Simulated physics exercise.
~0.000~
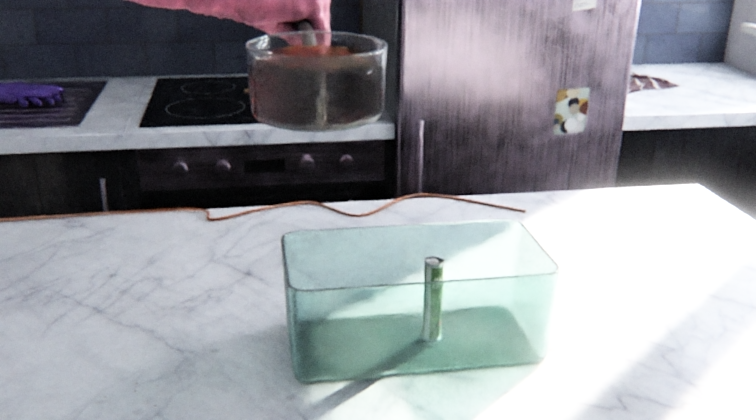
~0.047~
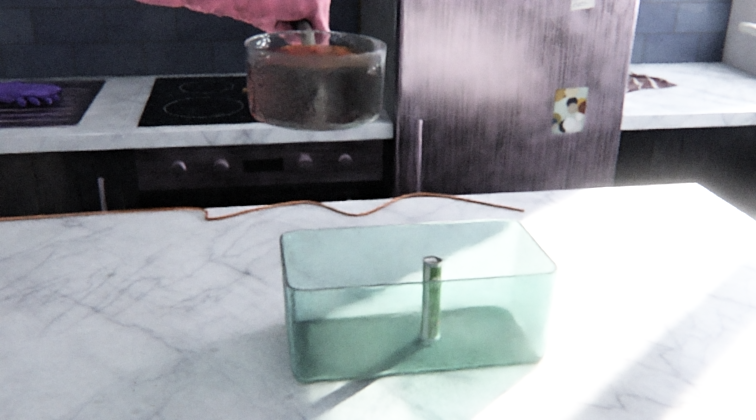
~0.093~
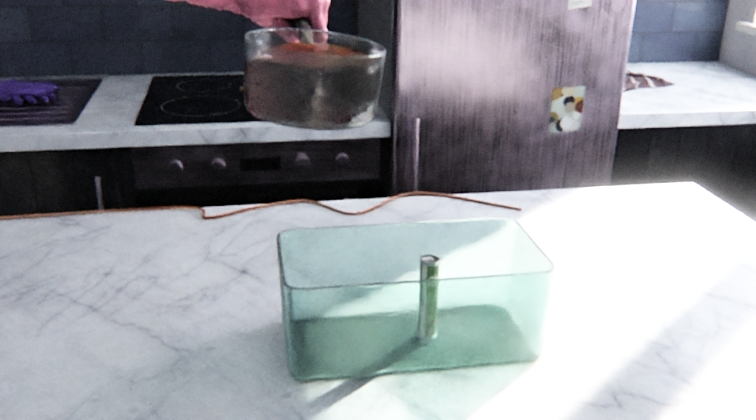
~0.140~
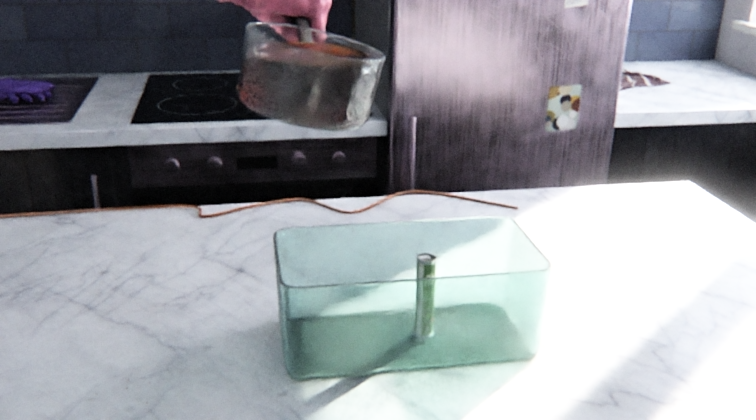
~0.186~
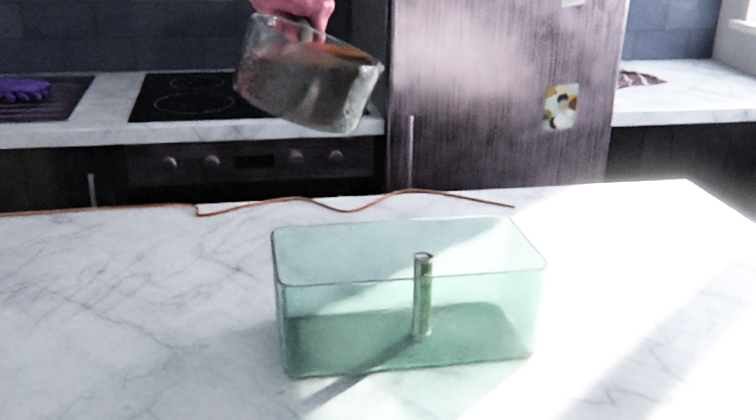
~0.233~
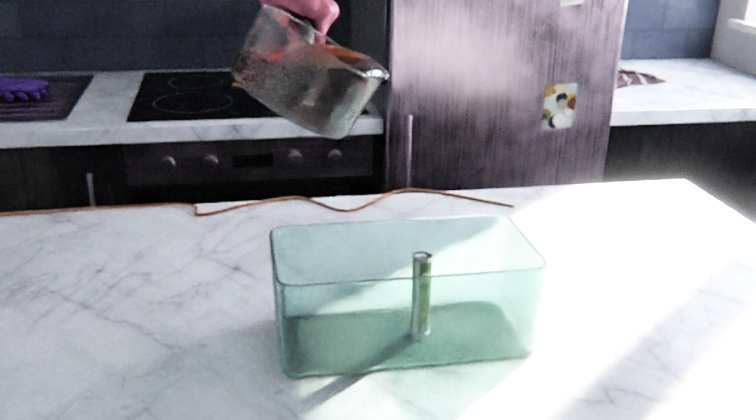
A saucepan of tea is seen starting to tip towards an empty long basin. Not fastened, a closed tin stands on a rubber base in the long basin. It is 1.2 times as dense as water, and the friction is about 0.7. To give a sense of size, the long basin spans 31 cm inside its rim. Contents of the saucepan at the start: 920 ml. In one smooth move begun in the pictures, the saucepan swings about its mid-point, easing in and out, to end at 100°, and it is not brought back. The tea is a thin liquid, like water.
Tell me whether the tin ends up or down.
Up.
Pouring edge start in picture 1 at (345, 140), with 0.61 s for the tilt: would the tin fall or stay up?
Result: Tin tipped over.
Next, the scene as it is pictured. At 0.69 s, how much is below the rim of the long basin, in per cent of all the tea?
Near 80 in a hundred.
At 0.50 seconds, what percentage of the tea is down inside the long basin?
About 12%.
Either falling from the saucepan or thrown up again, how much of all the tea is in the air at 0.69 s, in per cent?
Around 12 percent of the liquid.
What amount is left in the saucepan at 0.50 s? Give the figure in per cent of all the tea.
Roughly 32 per cent.
After 0.50 s the tilt is 92° and 31 per cent is still to pour; the tin stands where it began.
After 0.69 s the tilt is 100° and 8 per cent is still to pour; the tin stands where it began.
After 0.89 s the tilt is 100° and 1 per cent is still to pour; the tin leans 5°.
After 1.11 s the tilt is 100° and 0 per cent is still to pour; the tin stands 2 cm from where it began.
In the end the tin stands 2 cm from where it began.
